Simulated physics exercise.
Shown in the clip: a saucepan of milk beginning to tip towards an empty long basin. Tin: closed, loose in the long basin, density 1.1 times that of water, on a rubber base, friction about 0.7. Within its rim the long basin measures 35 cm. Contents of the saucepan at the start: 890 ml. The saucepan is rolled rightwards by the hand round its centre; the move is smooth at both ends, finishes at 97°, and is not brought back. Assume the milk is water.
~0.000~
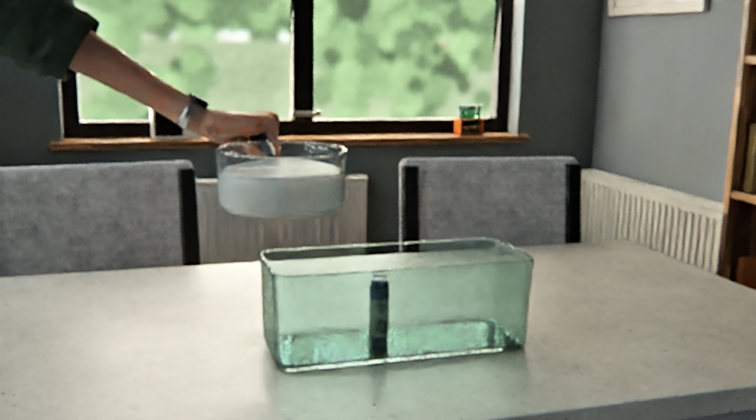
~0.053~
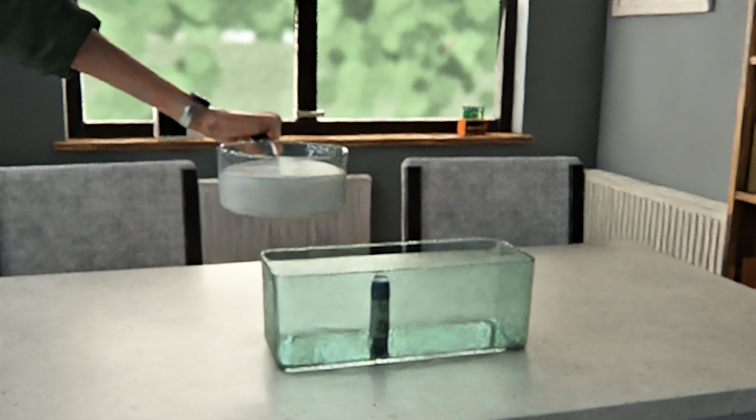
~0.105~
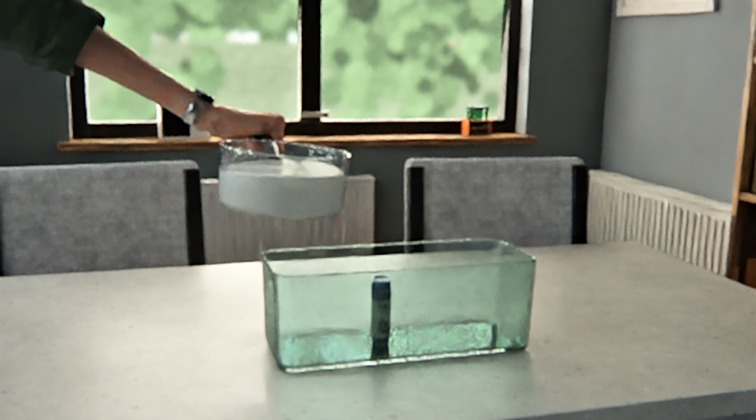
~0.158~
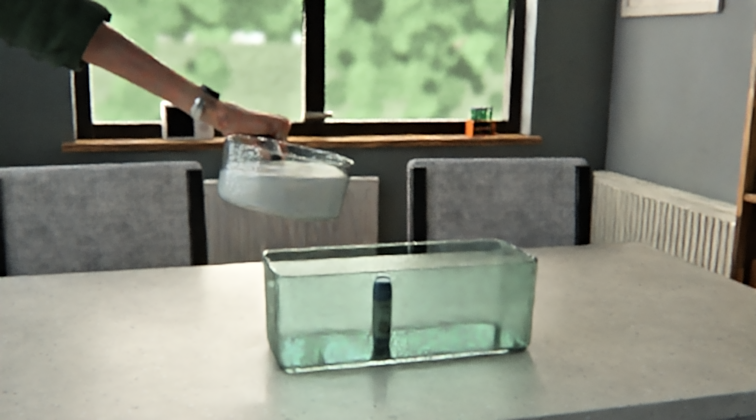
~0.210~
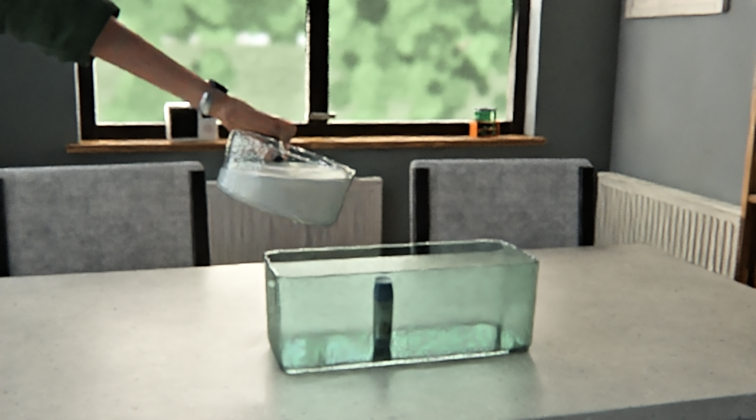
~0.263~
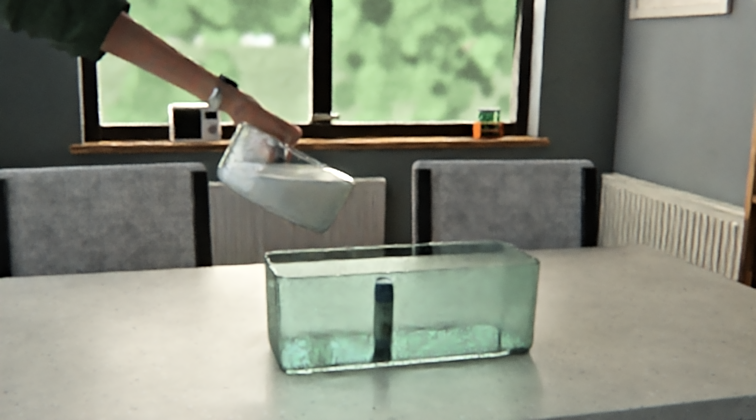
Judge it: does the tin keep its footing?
Most likely it will capsize.
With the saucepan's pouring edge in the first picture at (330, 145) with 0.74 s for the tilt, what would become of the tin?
Then it tips over.
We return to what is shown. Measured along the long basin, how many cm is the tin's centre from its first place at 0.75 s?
The tin has gone some 2 cm.
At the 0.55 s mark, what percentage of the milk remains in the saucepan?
I'd estimate some 34 % remains.
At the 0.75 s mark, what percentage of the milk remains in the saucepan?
Around 10 percent of it.
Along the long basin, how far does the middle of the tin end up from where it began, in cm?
About 8.0 cm.
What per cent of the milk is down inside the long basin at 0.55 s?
Roughly 32 percent of it.
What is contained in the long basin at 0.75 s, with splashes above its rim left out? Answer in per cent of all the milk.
About 86 per cent.
By 0.55 s the tilt is 85° and 34 per cent is still to pour; the tin stands where it began.
By 0.75 s the tilt is 97° and 10 per cent is still to pour; the tin stands 2 cm from where it began.
By 0.97 s the tilt is 97° and 2 per cent is still to pour; the tin lies on its side.
By 1.21 s the tilt is 97° and 1 per cent is still to pour; the tin lies on its side.
At rest the tin lies on its side.
